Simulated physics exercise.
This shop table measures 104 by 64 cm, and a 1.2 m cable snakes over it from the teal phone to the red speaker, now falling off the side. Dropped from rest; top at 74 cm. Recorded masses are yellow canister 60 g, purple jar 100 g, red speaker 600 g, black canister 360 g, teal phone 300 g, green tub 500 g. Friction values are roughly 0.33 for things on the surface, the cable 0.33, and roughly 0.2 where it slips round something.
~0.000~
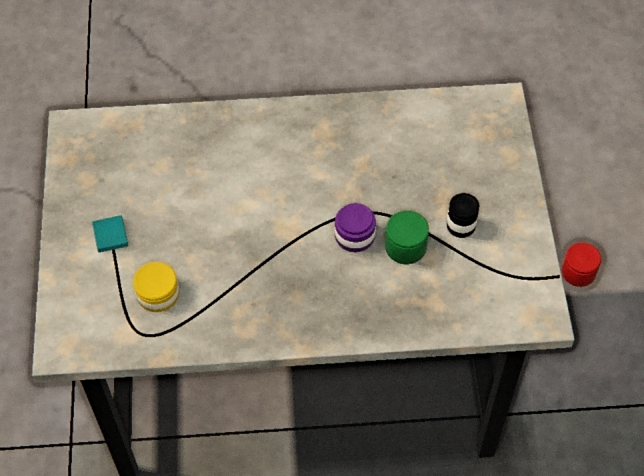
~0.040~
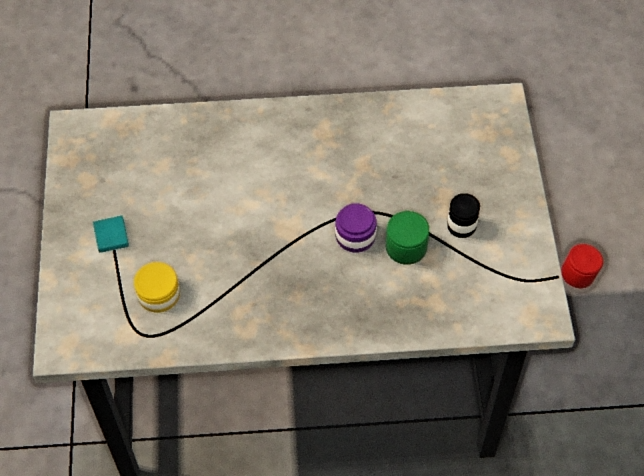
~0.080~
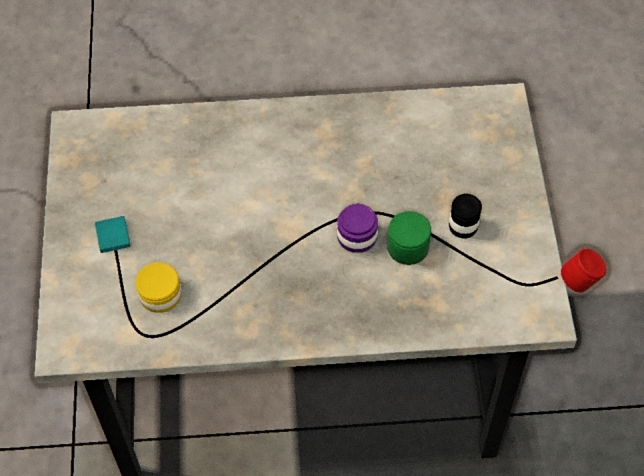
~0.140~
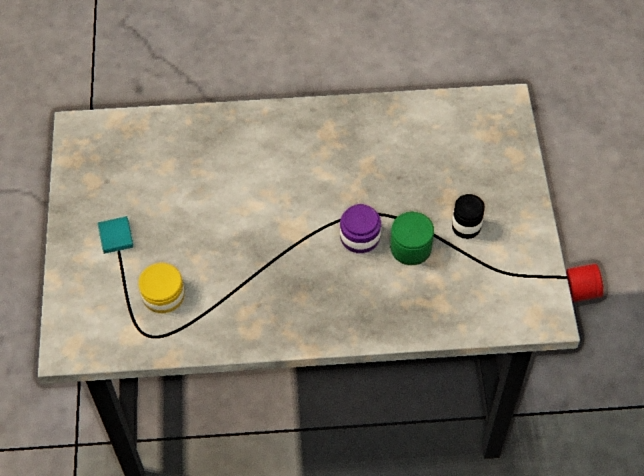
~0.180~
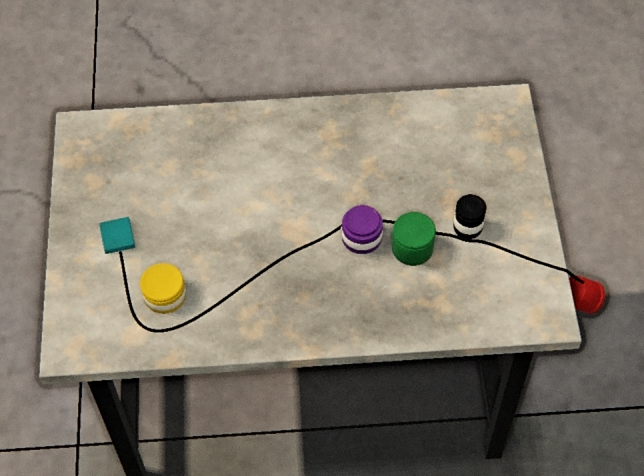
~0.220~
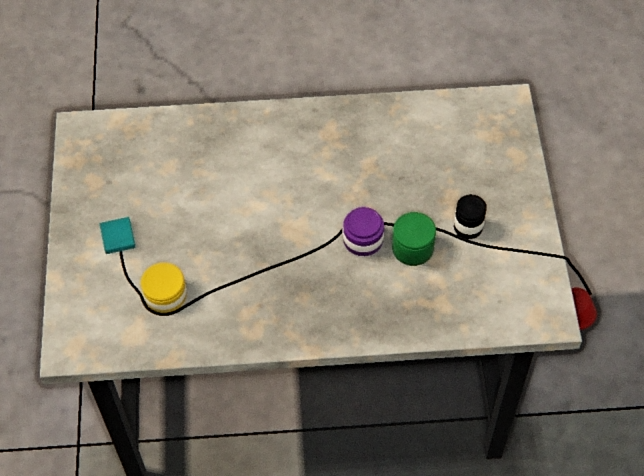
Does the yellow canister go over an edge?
Expect the yellow canister to be off the edge.
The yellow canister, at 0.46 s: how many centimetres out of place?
Lab note: Yellow canister, near 40 cm.
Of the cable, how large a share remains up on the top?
About 30 per cent.
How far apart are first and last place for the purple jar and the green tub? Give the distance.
Purple jar 8 cm, green tub 2 cm, roughly.
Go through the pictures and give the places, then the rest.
In the first picture, yellow canister (155, 280); cable runs through (504, 274) (300, 238) (207, 307) (123, 304).
In the second picture, red speaker (585, 258); cable runs through (504, 275) (300, 238) (124, 305).
In the third picture, red speaker (584, 271); cable runs through (505, 277) (302, 238) (126, 305).
In the fourth picture, red speaker (585, 283); cable runs through (510, 274) (305, 239) (129, 305).
In the fifth picture, red speaker (583, 295); cable runs through (535, 261) (319, 240) (131, 306).
In the sixth picture, yellow canister (162, 281); cable runs through (567, 259) (242, 279).
After 0.5 s, the cable's tail end at (202, 219); yellow canister 39 cm off its start, teal phone 16 cm off its start, red speaker over the edge.
After 0.7 s, the cable's tail end at (365, 215); yellow canister over the edge, teal phone 50 cm off its start, red speaker over the edge.
After 1.0 s, the cable's tail end at (420, 217); yellow canister over the edge, teal phone 58 cm off its start at (403, 219), red speaker over the edge.
After 1.2 s, the cable's tail end at (420, 217); yellow canister over the edge, teal phone 58 cm off its start, red speaker over the edge.
After 2.4 s, the cable's tail end at (420, 217); yellow canister over the edge, teal phone 58 cm off its start at (403, 219), red speaker over the edge, purple jar 7 cm off its start at (377, 247).
